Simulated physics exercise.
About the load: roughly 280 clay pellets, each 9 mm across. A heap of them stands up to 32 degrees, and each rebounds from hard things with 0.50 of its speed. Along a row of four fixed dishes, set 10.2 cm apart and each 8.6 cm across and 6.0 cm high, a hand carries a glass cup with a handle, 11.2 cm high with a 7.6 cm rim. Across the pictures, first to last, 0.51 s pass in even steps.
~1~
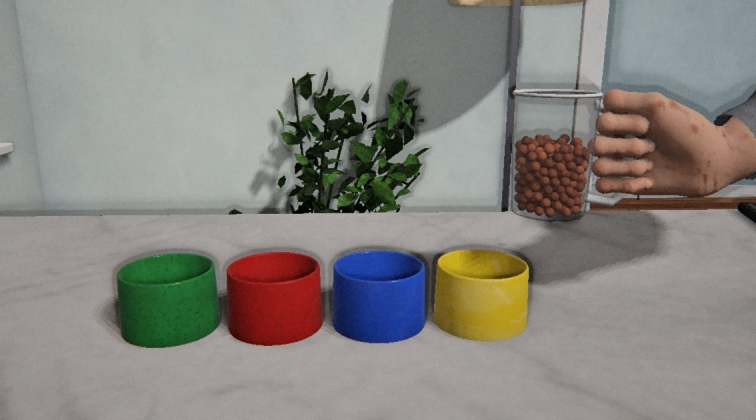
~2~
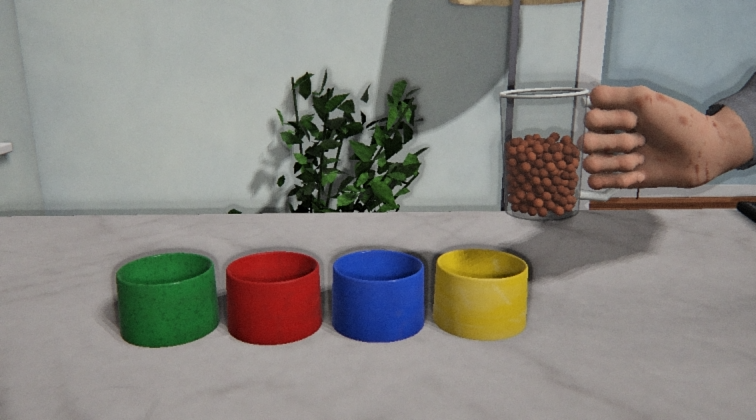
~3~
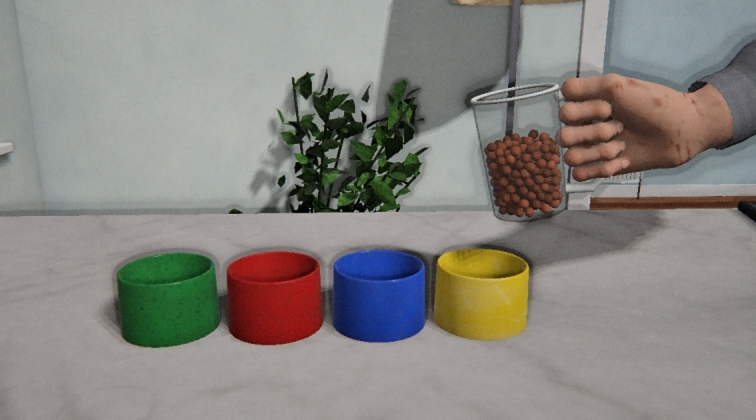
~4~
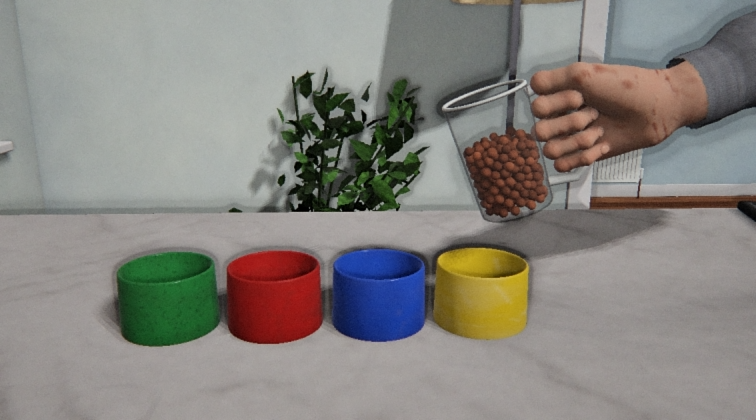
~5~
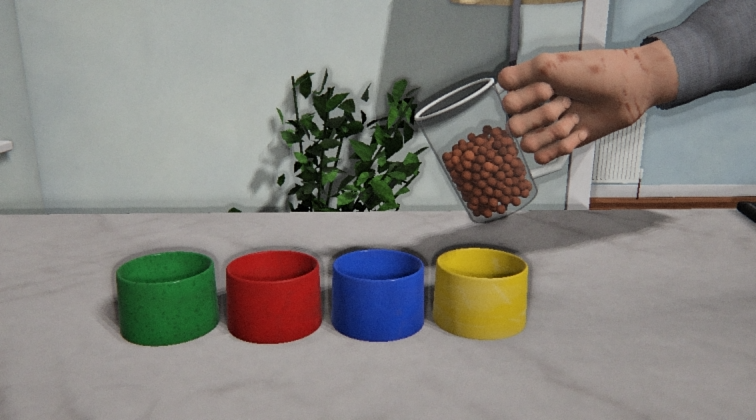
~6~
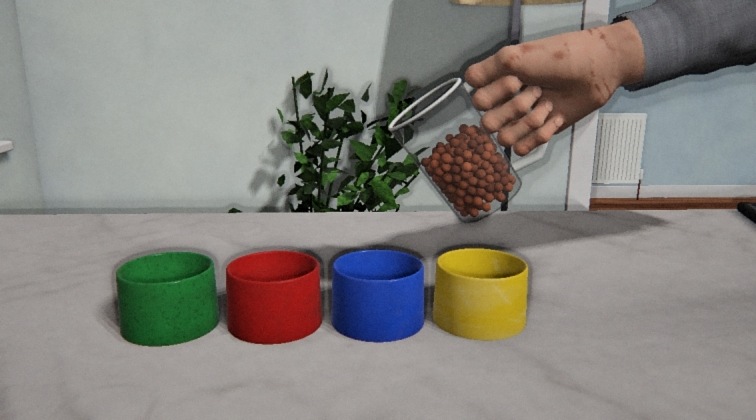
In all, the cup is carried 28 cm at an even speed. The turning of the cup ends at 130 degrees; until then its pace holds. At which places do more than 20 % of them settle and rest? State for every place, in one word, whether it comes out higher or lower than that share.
Red dish: Lower, blue dish: Lower, green dish: Higher, yellow dish: Lower, counter: Lower.
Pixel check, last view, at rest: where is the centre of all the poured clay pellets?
After settling, the middle sits near (171, 297).
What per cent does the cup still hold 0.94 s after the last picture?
Roughly 95 %.
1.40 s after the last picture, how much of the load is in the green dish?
So far, roughly 95 per cent.
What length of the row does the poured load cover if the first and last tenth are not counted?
The stretch is around 5 cm long.
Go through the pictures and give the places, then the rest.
The first picture shows cup at (552, 154), tilt 0 degrees, lip at (516, 93), moved 0.0 cm; middle of the pieces at (549, 176); yellow dish at (482, 265); blue dish at (379, 266); red dish at (274, 267); green dish at (167, 269).
The second picture shows cup at (542, 153), tilt 4 degrees, lip at (502, 96), moved 0.9 cm; middle of the pieces at (540, 175).
The third picture shows cup at (522, 153), tilt 12 degrees, lip at (473, 102), moved 2.9 cm; middle of the pieces at (524, 175).
The fourth picture shows cup at (501, 152), tilt 20 degrees, lip at (444, 110), moved 4.9 cm; middle of the pieces at (506, 173).
The fifth picture shows cup at (479, 153), tilt 28 degrees, lip at (416, 119), moved 6.9 cm; middle of the pieces at (488, 172).
The sixth picture shows cup at (458, 153), tilt 36 degrees, lip at (390, 129), moved 9.0 cm; middle of the pieces at (470, 171); yellow dish at (482, 264); blue dish at (378, 265); red dish at (273, 266); green dish at (166, 268).
Then, 0.56 s after the last picture, tilt 80 degrees; cup holds 100 %.
Then, 0.94 s after the last picture, tilt 110 degrees; cup holds 95 %.
Then, 1.40 s after the last picture, tilt 130 degrees; cup holds 0 %, green 95 %.
In the end, red 0 %, blue 0 %, green 95 %, yellow 0 %, counter 5 %.
